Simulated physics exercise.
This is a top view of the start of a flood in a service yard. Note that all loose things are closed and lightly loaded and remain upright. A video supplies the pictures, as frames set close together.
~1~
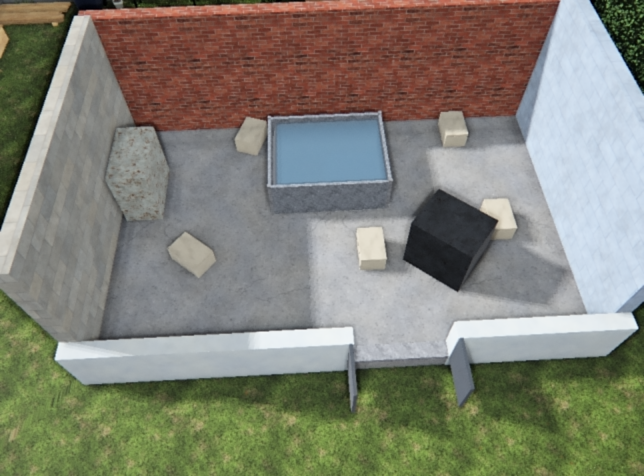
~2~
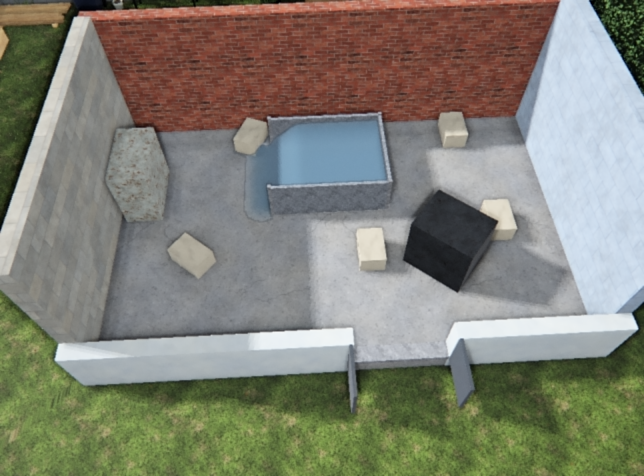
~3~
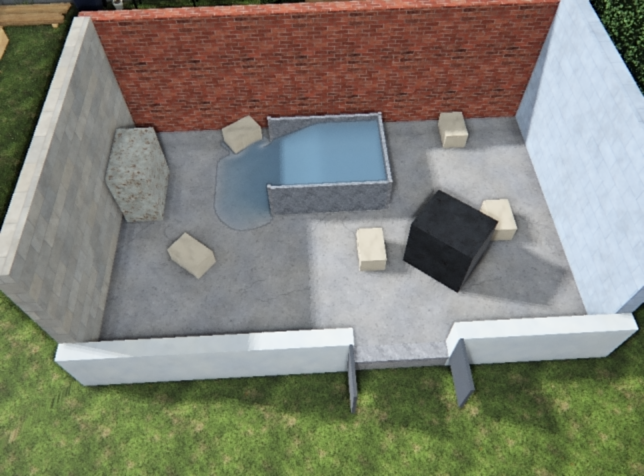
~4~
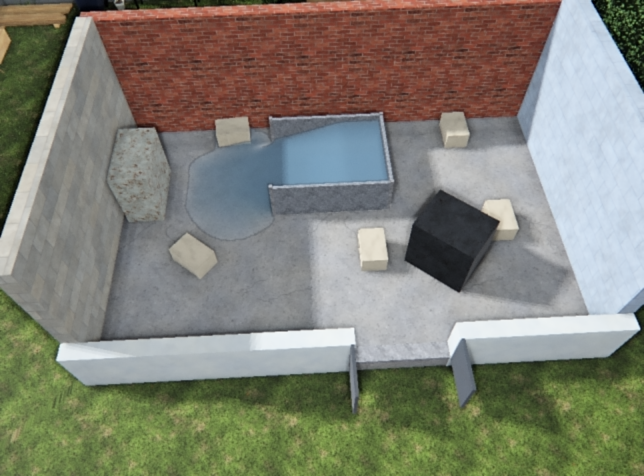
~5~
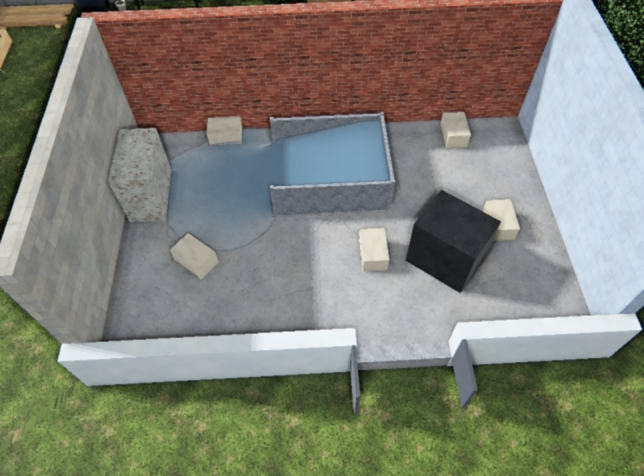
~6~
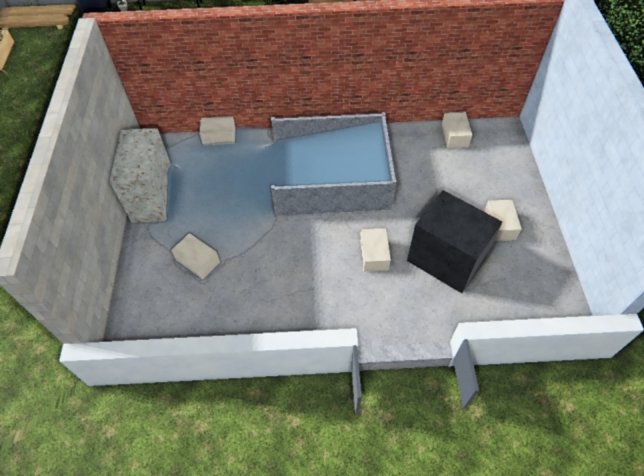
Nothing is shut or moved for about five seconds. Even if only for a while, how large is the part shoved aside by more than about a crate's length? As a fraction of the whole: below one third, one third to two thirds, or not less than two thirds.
Looks to me like between one and two in three get shifted a long way.
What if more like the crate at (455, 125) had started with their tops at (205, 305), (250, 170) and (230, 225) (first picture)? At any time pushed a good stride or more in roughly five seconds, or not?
In turn: Swept aside, pushed that far, moved that far.
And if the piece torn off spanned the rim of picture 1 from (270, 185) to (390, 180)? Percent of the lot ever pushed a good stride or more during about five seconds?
Roughly 20 percent.
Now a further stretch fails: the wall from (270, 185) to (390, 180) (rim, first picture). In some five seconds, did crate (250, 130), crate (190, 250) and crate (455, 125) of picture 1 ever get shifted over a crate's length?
In the order asked: Never gets that far, then never gets that far, then never gets that far.
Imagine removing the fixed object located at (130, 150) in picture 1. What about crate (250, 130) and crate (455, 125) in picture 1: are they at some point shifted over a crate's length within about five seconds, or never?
Well, the first one covered the distance while the other one stuck around.
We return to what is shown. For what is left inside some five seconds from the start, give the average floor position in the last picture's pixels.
Somewhere near (410, 209) in the last view.
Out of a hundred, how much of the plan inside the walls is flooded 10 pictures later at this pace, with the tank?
About 35 in a hundred.
A moment on, 1 of 5 are well off their spots; 1 afloat.
Next, 2 of 5 are well off their spots; 1 afloat.
Later, 2 of 5 are well off their spots; 1 afloat.
In the end, 3 of 5 are well off their spots, and 3 have been at some point; 2 afloat.
